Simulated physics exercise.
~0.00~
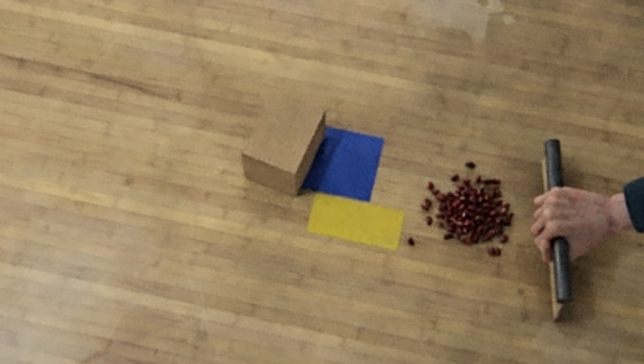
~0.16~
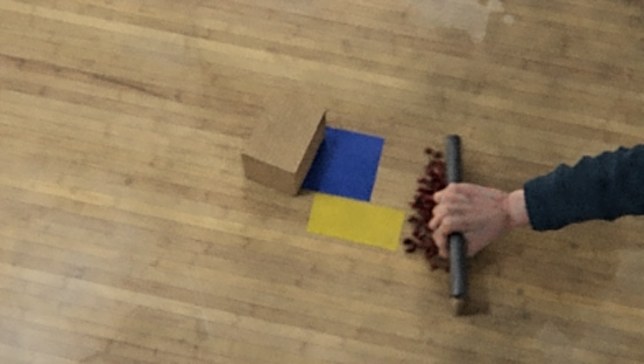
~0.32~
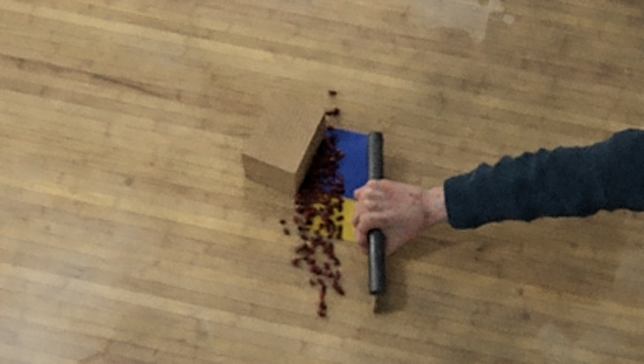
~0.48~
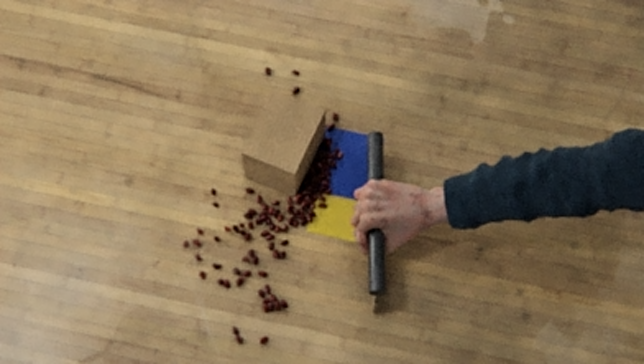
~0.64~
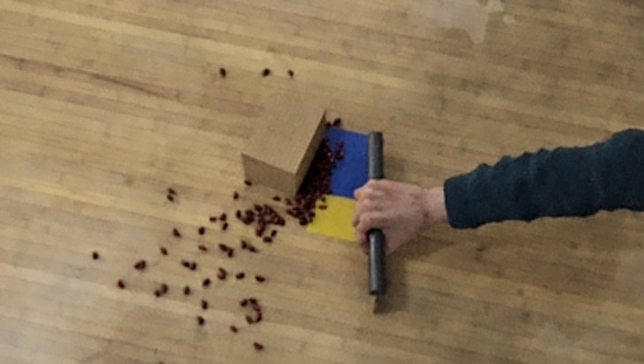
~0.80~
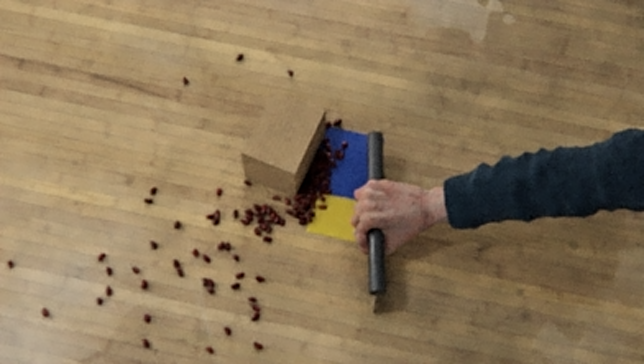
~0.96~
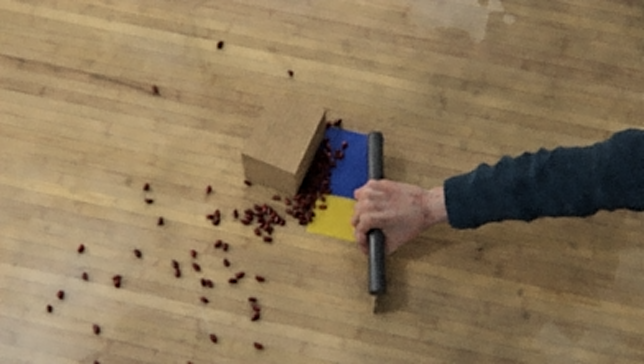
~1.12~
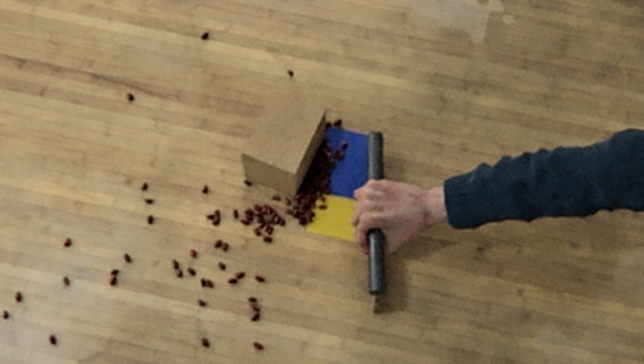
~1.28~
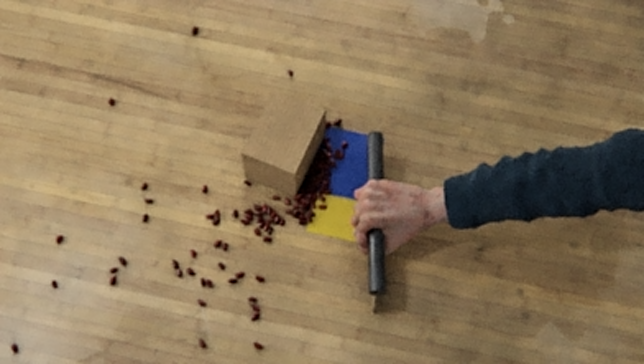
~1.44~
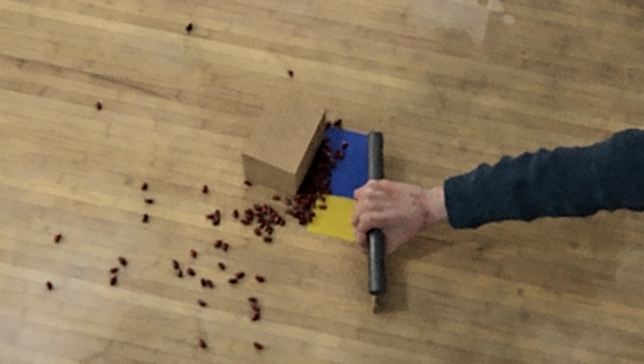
On a wooden surface, a hand sweeps beans left against a block, scattering many past it.
